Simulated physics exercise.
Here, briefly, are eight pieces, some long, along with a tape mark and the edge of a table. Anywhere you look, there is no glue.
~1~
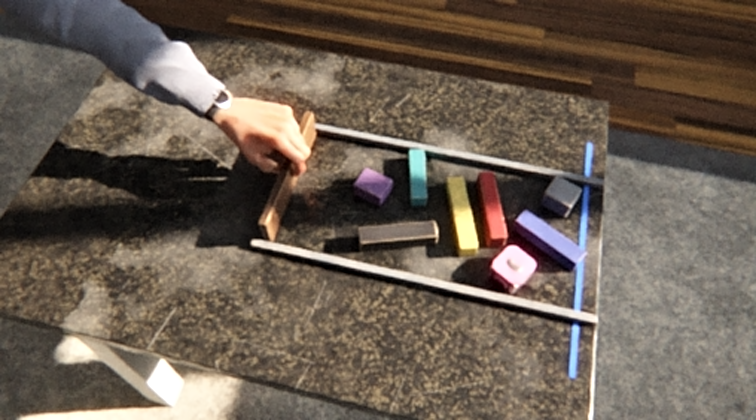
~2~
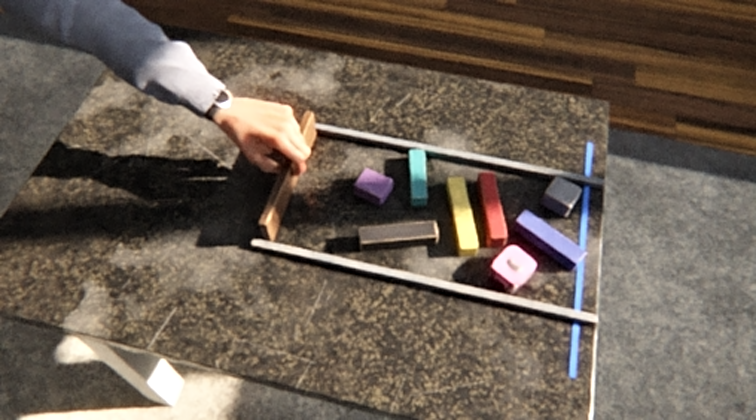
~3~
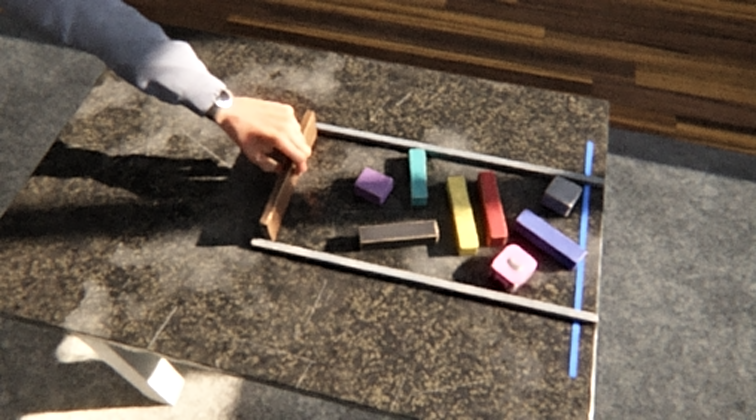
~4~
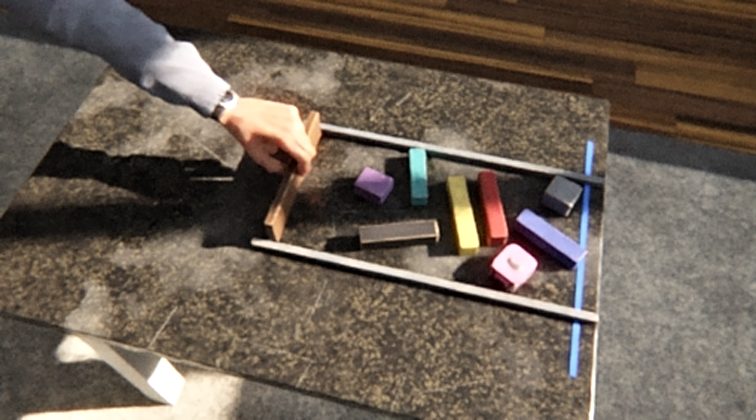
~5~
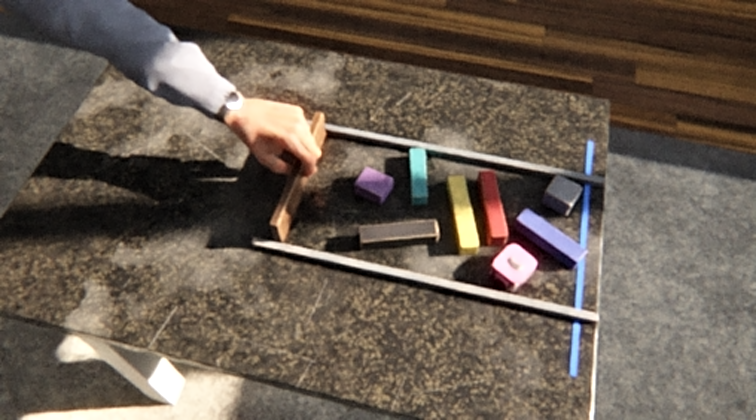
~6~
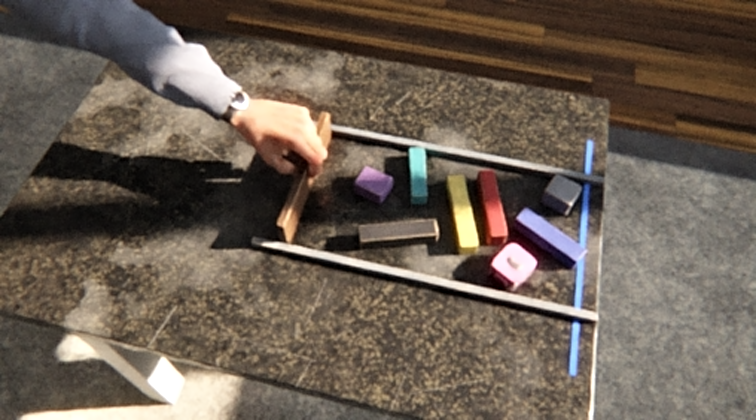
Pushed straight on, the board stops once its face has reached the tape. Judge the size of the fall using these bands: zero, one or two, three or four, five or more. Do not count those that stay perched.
Five or more come down.
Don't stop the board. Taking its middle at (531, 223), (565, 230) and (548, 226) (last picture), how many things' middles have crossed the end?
First 3, next 4, last 4.
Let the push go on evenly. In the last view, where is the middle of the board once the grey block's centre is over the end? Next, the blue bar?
Middle: Roughly (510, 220); roughly (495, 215).
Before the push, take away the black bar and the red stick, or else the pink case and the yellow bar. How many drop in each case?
5 in the first case and 5 in the second.
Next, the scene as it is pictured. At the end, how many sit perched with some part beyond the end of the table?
The total would be 1.
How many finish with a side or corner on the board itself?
At rest, 1 are in contact.
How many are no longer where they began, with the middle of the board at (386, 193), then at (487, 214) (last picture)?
Counting first: 3, next 8.
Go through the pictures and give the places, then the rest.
In the first picture, grey block (561, 197); blue bar (549, 240); pink case (512, 270); board (290, 175); tape (582, 246).
In the second picture, blue bar (549, 240); turquoise bar (418, 177).
In the third picture, pink case (513, 269); red stick (491, 208).
In the fourth picture, grey block (561, 196); board (295, 175).
In the fifth picture, blue bar (549, 239); purple block (374, 186).
In the sixth picture, grey block (561, 195); blue bar (549, 238); pink case (513, 267); board (306, 176); tape (582, 244).
Soon after, none off yet; grey block at rest near (561, 195); blue bar at rest near (549, 238); pink case at rest near (513, 267).
Then, none off yet; grey block moving near (565, 192); blue bar moved a little near (572, 236); pink case at rest near (517, 271).
Further on, two off so far; grey block on its side near (617, 217); blue bar falling near (577, 349); pink case moved about its own width near (566, 284).
By the end, the number that fall off is five or more; fallen, black bar, turquoise bar, yellow bar, red stick, pink case, blue bar and grey block.
